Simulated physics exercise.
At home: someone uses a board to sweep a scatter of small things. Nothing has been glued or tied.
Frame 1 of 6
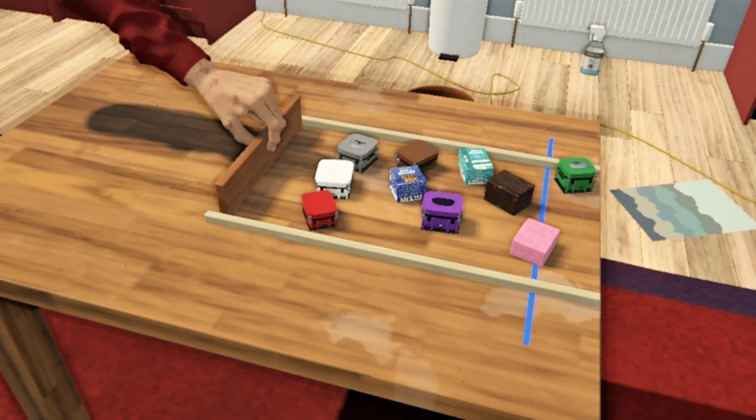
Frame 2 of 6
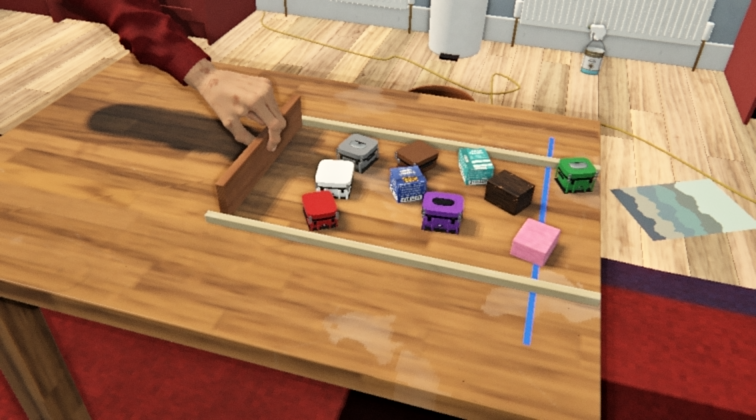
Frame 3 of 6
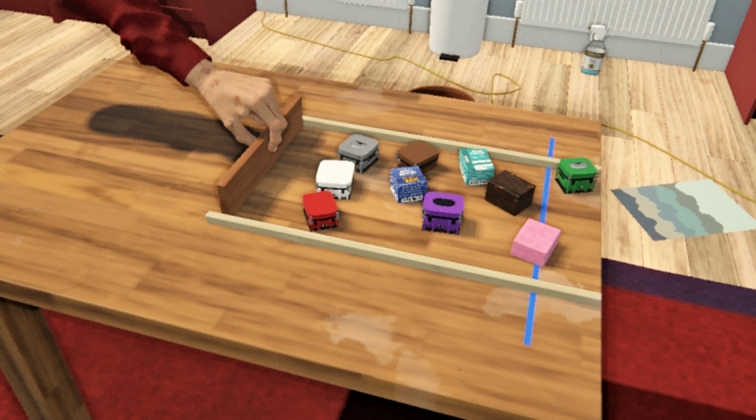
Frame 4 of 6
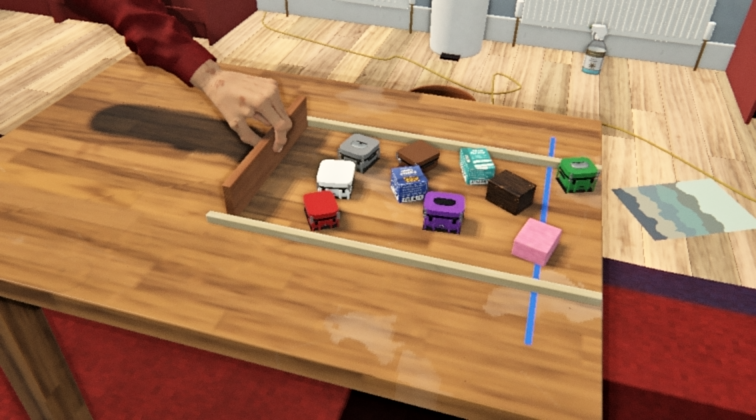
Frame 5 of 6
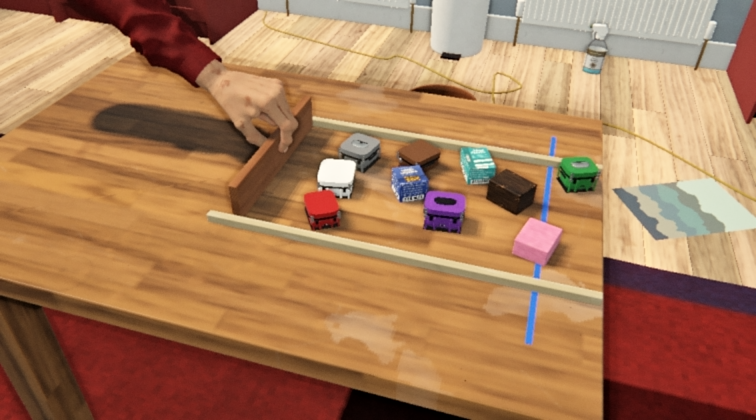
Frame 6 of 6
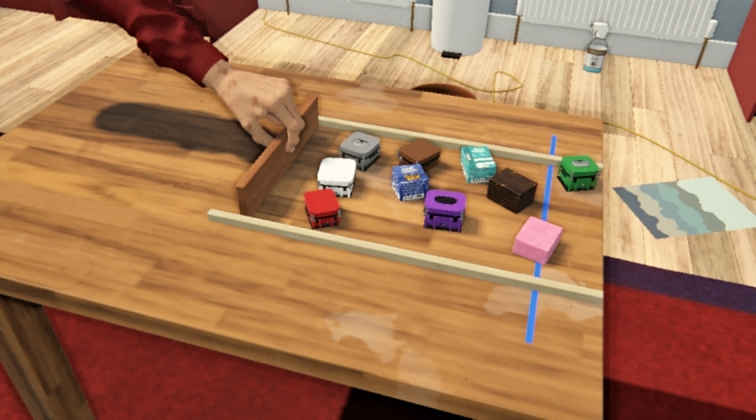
On a wooden table between two pale strips, a hand slid an upright brown board slightly to the right toward a scatter of small colourful boxes and cases, which stayed almost exactly where they were.
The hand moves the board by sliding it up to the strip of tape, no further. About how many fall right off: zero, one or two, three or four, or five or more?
Going by the pictures, three or four pieces get pushed right off.
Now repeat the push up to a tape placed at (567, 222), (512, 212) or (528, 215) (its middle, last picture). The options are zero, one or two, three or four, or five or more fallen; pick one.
Place by place: More than four, then one to two, then either three or four.
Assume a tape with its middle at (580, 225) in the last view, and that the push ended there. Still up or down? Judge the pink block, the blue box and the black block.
Pink block goes off, blue box goes off, black block goes off.
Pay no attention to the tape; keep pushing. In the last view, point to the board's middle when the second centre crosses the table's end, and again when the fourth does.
Around (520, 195); afterwards around (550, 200).
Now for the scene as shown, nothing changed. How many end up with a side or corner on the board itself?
It's 3.
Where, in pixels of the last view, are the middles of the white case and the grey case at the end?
They come to rest around (563, 221) and (565, 187).
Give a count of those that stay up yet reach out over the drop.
Count: 4.
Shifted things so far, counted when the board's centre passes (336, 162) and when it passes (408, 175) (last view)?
Counts: 3, 7.
A little later, none off yet; green case at rest near (578, 173); pink block at rest near (538, 240); black block at rest near (512, 190).
Next, none off yet; green case at rest near (579, 174); pink block moving near (544, 243); black block moving near (519, 189).
When it is over, the number that fall off is three or four; down, turquoise box, pink block and green case.
